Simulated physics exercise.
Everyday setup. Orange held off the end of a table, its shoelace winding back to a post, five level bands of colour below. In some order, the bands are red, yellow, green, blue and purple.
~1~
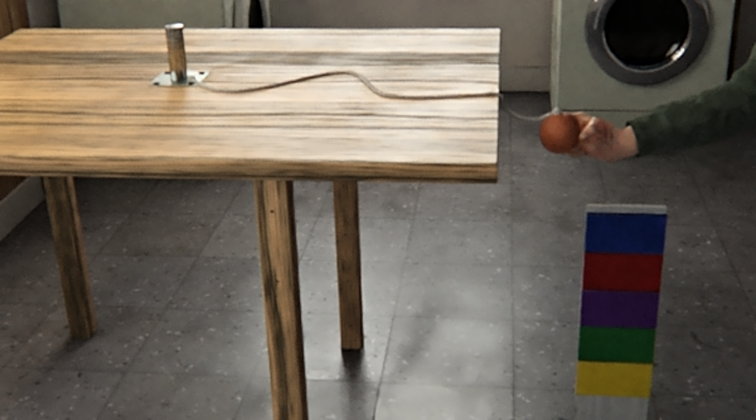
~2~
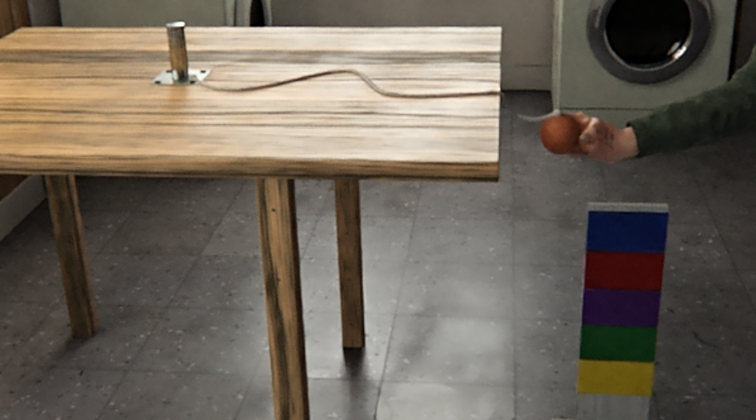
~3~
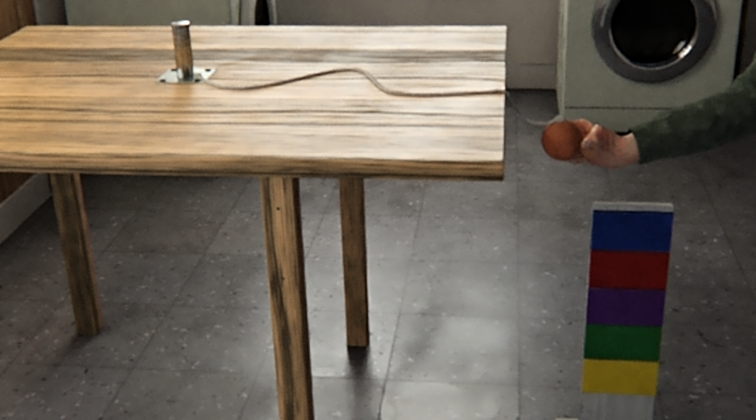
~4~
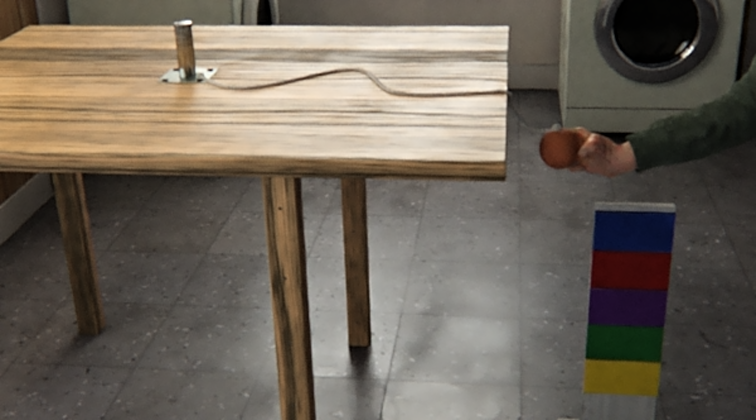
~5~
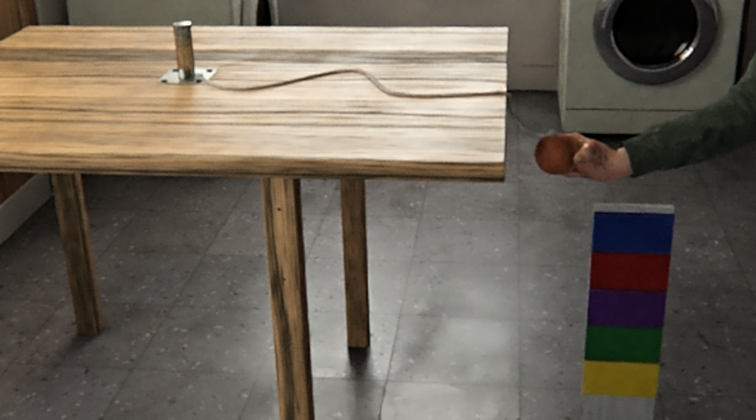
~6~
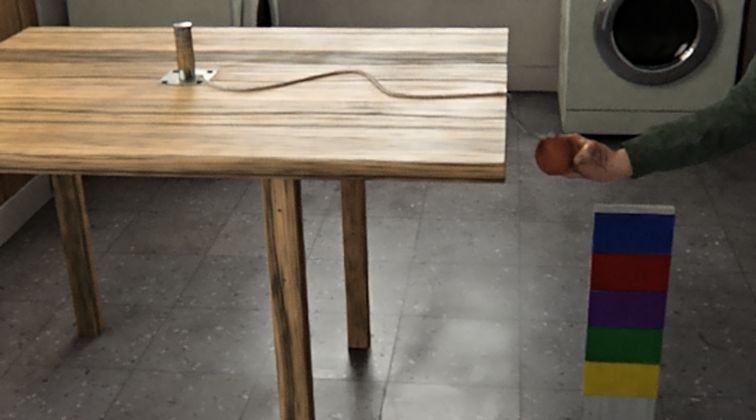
In a room with washing machines along the back, a hand at the right holds an orange ball just off the end of a wooden table, a slack cord winding from it to a metal post. The hand lowers the ball very slightly, while the cord and upright coloured bands stay almost unchanged.
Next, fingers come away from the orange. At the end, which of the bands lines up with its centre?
The band that lines up is red.
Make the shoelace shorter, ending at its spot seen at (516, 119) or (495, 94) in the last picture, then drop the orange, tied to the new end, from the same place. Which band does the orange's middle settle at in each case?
First try: Blue; second try: Higher than all five.
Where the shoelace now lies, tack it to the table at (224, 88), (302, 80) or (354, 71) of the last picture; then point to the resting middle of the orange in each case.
Per try (px, approx.): (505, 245); (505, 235); (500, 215).
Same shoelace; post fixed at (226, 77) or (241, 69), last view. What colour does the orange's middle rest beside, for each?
Purple; purple.
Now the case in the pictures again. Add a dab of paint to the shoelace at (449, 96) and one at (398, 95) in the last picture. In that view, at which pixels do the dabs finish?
Roughly (508, 125) for the first and (490, 89) for the second.
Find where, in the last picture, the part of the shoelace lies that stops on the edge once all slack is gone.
It's near (419, 97) in the last picture.
Early on, orange near (538, 256); level with red.
Midway, orange near (469, 243); level with red.
Near the end, orange near (515, 262); level with red.
Finally, orange near (508, 262); level with red. Its middle rests at the red band.
